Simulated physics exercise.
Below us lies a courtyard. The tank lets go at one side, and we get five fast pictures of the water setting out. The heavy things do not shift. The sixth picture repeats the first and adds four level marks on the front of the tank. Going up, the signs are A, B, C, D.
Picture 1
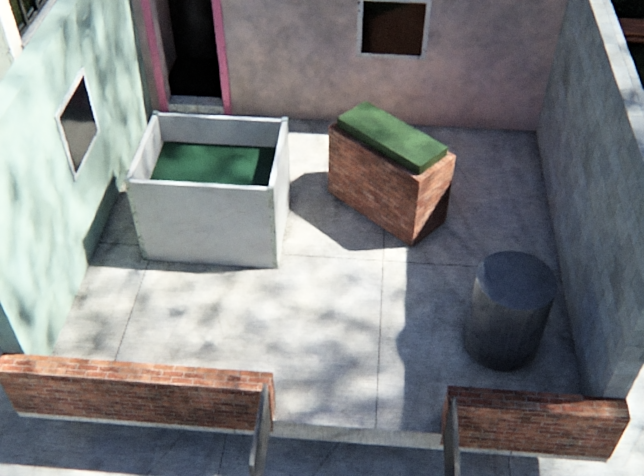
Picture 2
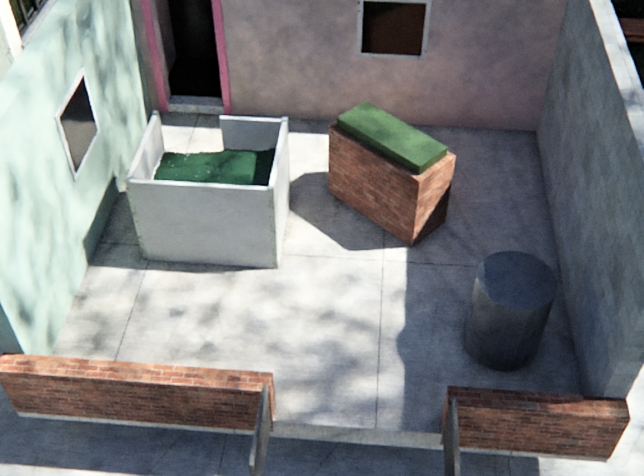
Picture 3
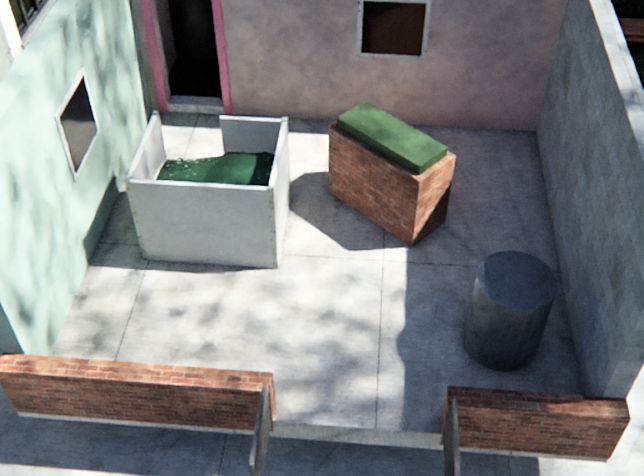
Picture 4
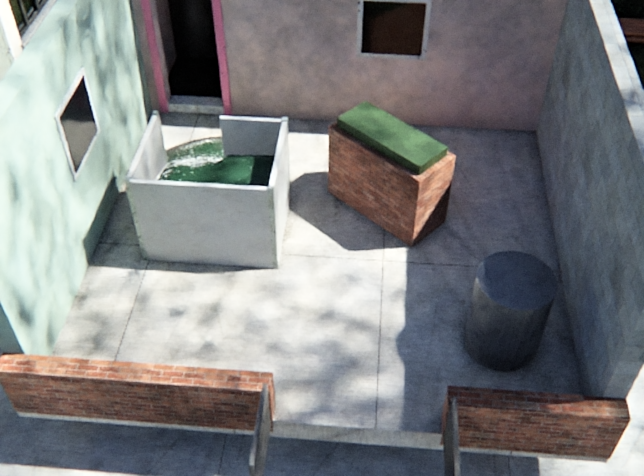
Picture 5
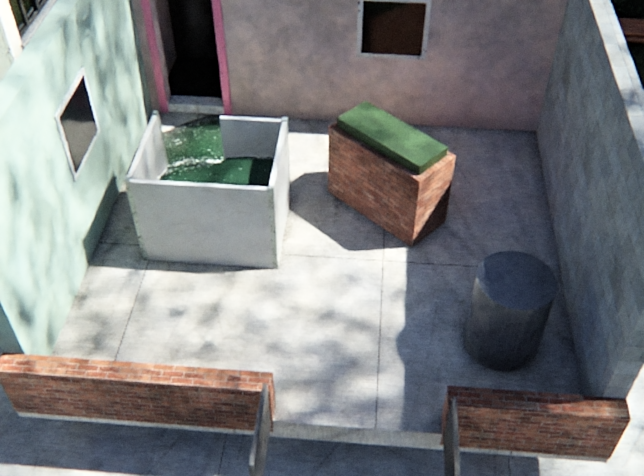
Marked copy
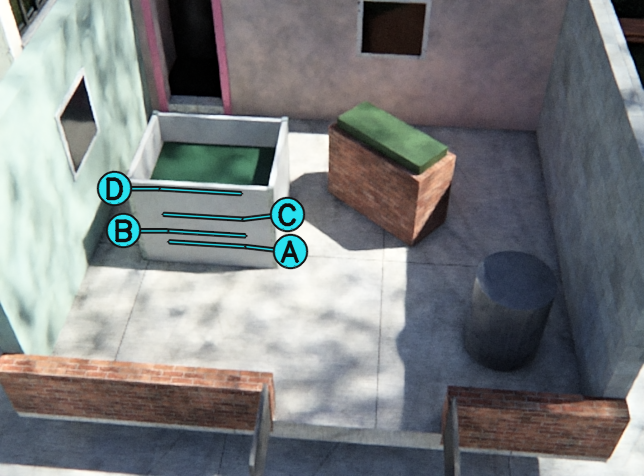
Green water in a pale walled tank stirs, then sloshes and rises toward the back left.
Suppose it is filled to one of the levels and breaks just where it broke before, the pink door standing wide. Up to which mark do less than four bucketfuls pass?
I would pick mark A.
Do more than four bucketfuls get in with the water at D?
Yes, it does.
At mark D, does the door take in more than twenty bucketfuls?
Yes, clearly.
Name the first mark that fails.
Mark B.
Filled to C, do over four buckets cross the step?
Yes, it does.
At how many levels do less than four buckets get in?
One of them.
On the marked copy, A at (207, 244); B at (206, 233); C at (203, 216); D at (199, 191); from the bottom up A, B, C, D.
Choosing A, a bucket or two gets in.
Choosing B, about 10 bucketfuls get in.
Choosing C, dozens of bucketfuls pour in.
Choosing D, dozens of bucketfuls pour in.
